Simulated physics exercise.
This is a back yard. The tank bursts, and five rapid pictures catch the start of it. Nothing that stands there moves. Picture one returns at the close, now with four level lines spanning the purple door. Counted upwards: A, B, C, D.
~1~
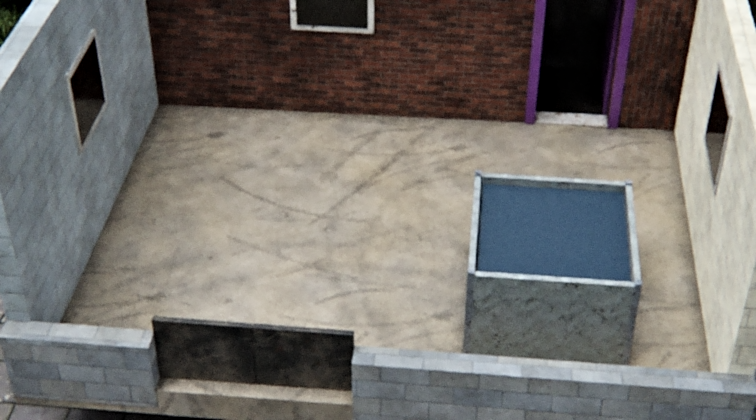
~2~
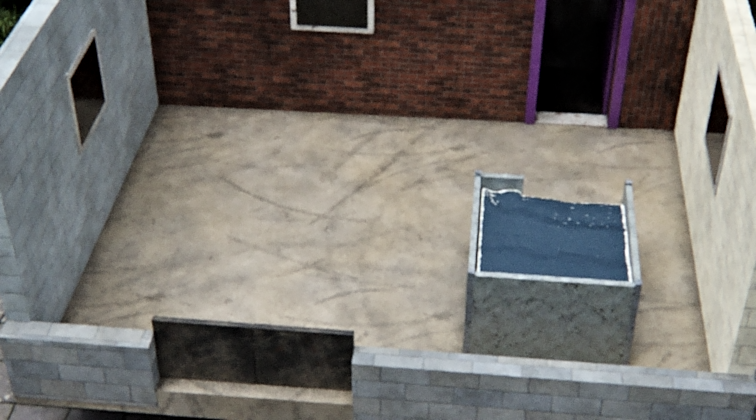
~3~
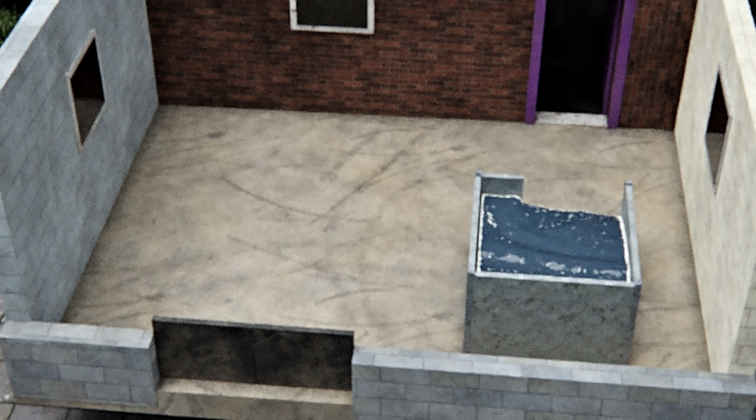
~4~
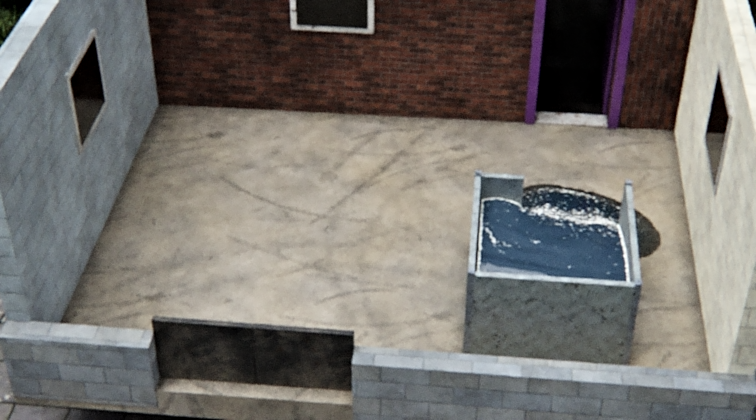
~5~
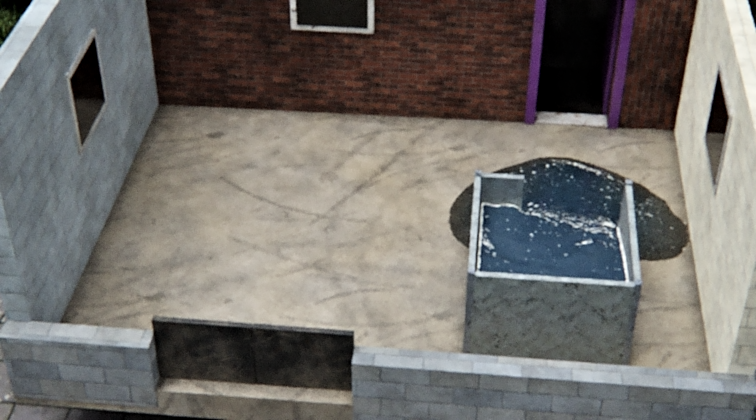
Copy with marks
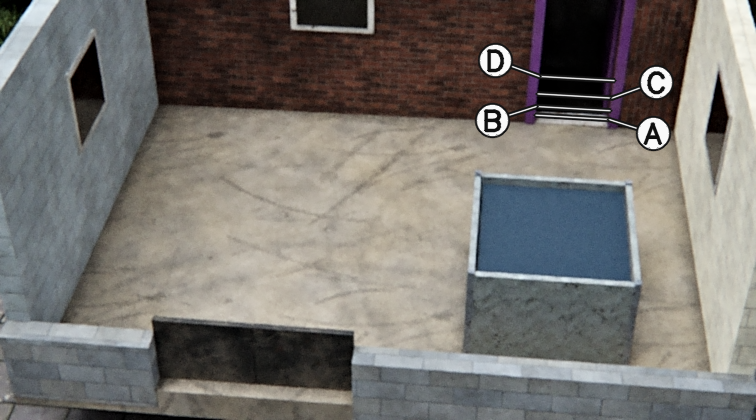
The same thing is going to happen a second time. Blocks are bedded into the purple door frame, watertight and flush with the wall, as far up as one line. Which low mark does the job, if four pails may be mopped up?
C is the one.
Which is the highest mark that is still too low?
B.
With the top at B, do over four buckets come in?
Yes.
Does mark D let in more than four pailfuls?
No, that is safe.
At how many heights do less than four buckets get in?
Two.
In white, A at (572, 117); B at (573, 108); C at (574, 95); D at (576, 78); from the bottom up A, B, C, D.
For mark A, dozens of bucketfuls pour in.
For mark B, about 14 bucketfuls get in.
For mark C, a splash gets over, under a bucket.
For mark D, nothing gets over.
